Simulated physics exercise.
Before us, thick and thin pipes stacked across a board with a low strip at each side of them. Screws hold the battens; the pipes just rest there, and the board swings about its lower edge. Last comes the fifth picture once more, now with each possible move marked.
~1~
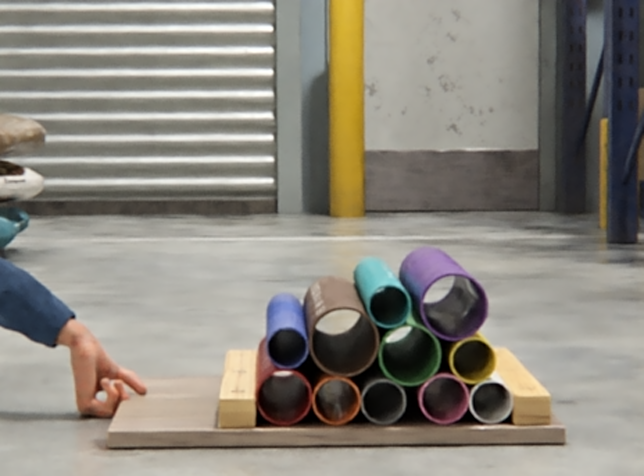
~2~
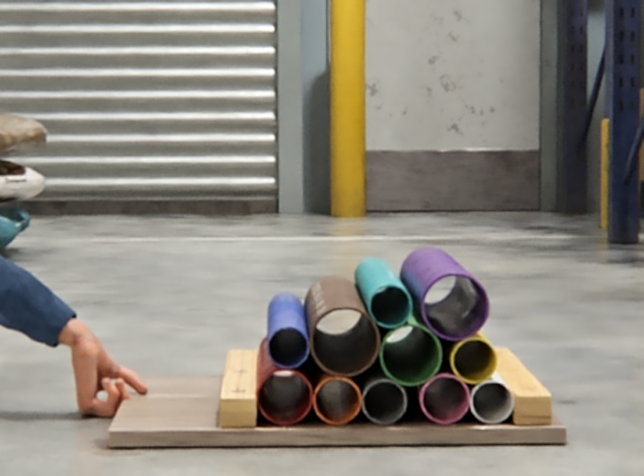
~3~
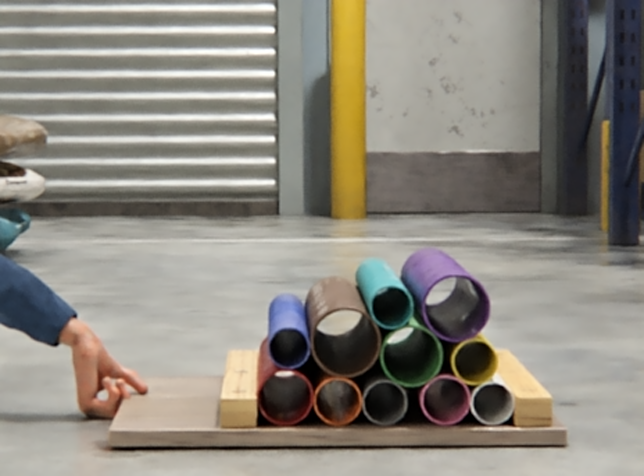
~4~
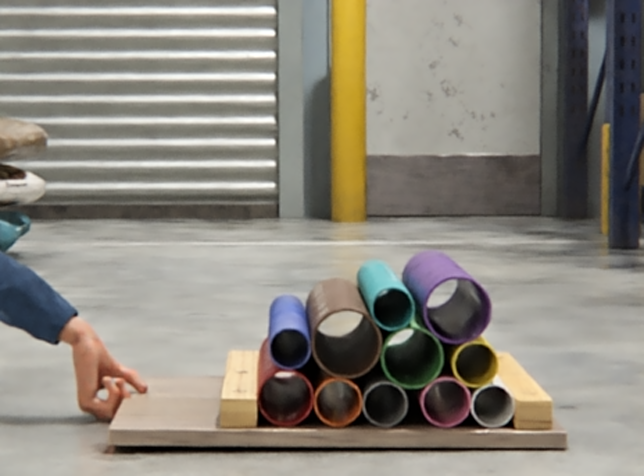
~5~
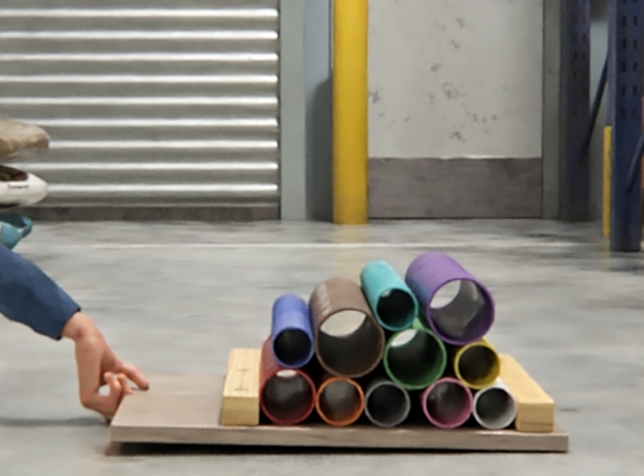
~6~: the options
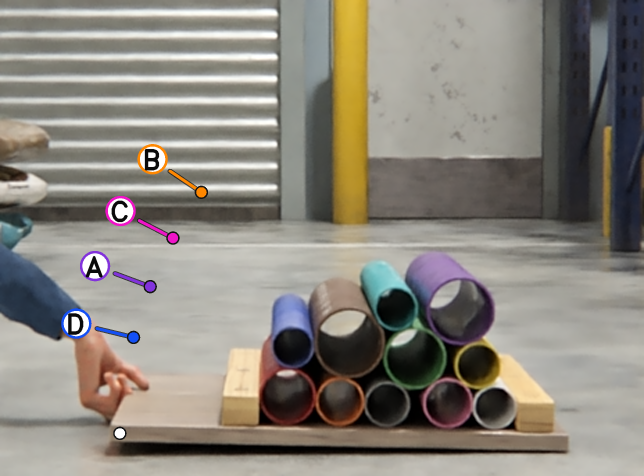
On the grey floor of a warehouse, thick and thin coloured pipes sit stacked on a board between two wooden strips, with a hand at the board's left end. The fingers then raise that end very slightly, tilting the board a little, while the pipes keep their arrangement.
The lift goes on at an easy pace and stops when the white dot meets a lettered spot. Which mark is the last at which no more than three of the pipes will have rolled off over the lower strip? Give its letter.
At most to D.
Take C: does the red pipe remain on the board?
Yes.
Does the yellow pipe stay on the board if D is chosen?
Yes.
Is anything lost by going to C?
Yes.
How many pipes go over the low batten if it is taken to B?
With B, six.
On the marked copy, A at (150, 287); B at (201, 192); C at (173, 238); D at (134, 337); the white dot at (120, 433).
Following D. Soon after the start, board at 12°.
Later, board at 14°.
In the end, board at 14°, none over the low batten.
As for the rest, A six over the low batten; B six over the low batten; C six over the low batten.
